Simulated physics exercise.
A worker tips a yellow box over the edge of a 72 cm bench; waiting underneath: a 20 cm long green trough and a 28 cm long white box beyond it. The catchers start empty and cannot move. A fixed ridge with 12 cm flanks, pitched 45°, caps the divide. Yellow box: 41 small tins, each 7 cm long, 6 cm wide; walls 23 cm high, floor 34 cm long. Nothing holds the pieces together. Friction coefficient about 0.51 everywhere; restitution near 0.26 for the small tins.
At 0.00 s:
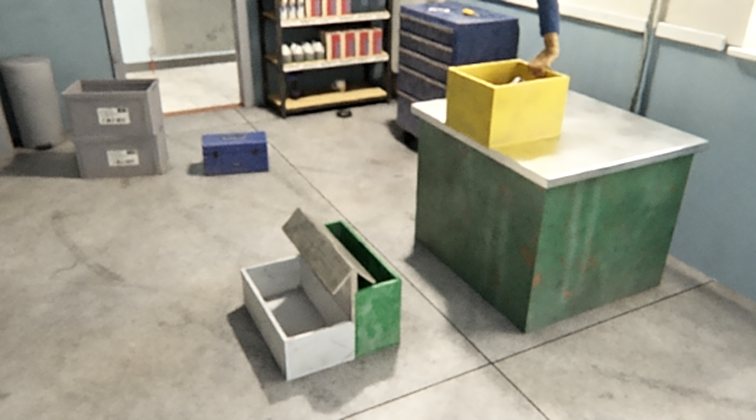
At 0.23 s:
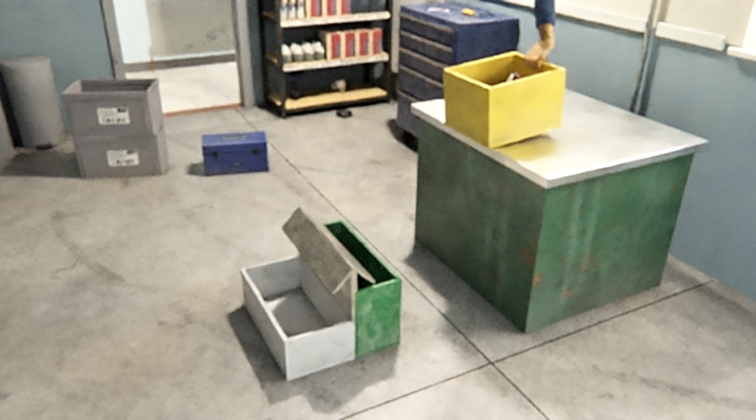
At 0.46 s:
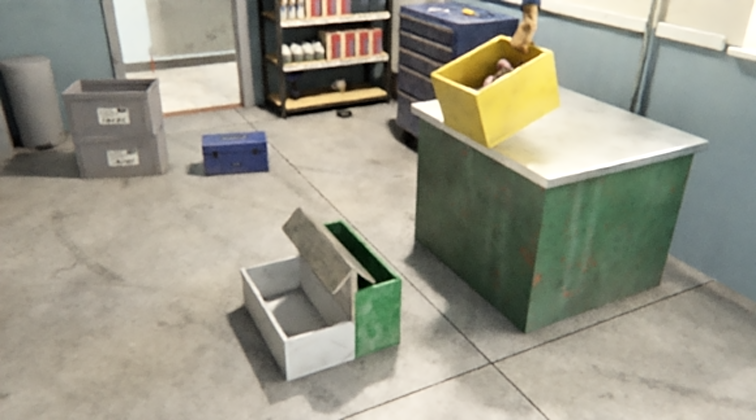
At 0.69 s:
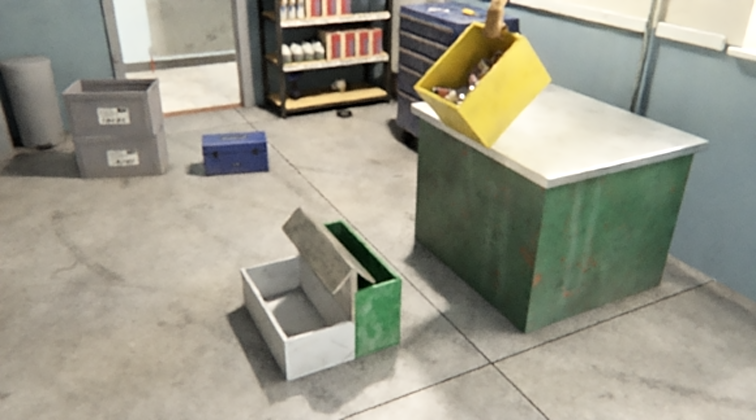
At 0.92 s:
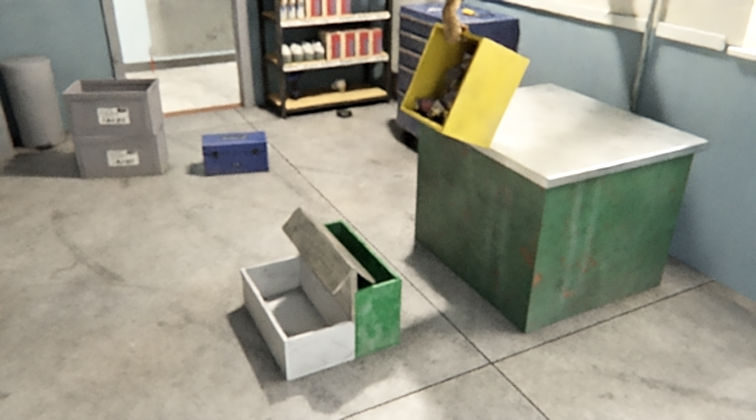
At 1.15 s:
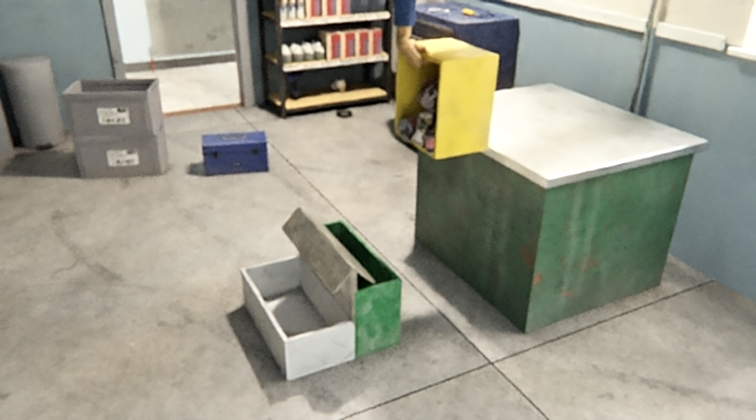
A yellow box on a green bench tilts leftward onto its side, guided by a hand.
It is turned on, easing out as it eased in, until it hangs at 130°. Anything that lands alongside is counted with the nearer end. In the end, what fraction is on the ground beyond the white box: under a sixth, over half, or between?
Ending on the ground beyond the white box: Under a sixth of them.
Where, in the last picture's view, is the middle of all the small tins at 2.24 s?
Near (392, 291).
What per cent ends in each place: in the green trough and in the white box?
About 15 and 0 per cent.
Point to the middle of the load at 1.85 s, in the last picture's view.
At about (390, 272).
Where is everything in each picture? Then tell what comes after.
In the first picture (we follow the rim corner now nearest the camera), yellow box at (497, 87); green trough at (357, 291); tilt 0°; nothing out yet.
The second picture shows yellow box at (492, 88); tilt 6°.
The third picture shows yellow box at (478, 93); tilt 21°.
The fourth picture shows yellow box at (459, 106); tilt 42°.
The fifth picture shows yellow box at (443, 129); tilt 66°.
The sixth picture shows yellow box at (435, 155); green trough at (357, 291); tilt 89°; 1 out, the lowest tin at (406, 131).
After 1.32 s, tilt 105°; 35 still in the yellow box and 6 in the air.
After 1.54 s, tilt 121°; 22 still in the yellow box, 2 in the green trough, 1 on the ground short of the green trough and 16 in the air.
After 1.85 s, tilt 130°; 3 still in the yellow box, 7 in the green trough, 14 on the ground short of the green trough and 17 in the air.
When it is over (at 2.24 s), 7 in the green trough and 34 on the ground short of the green trough. Asked share, 0 of 41, 0 per cent.
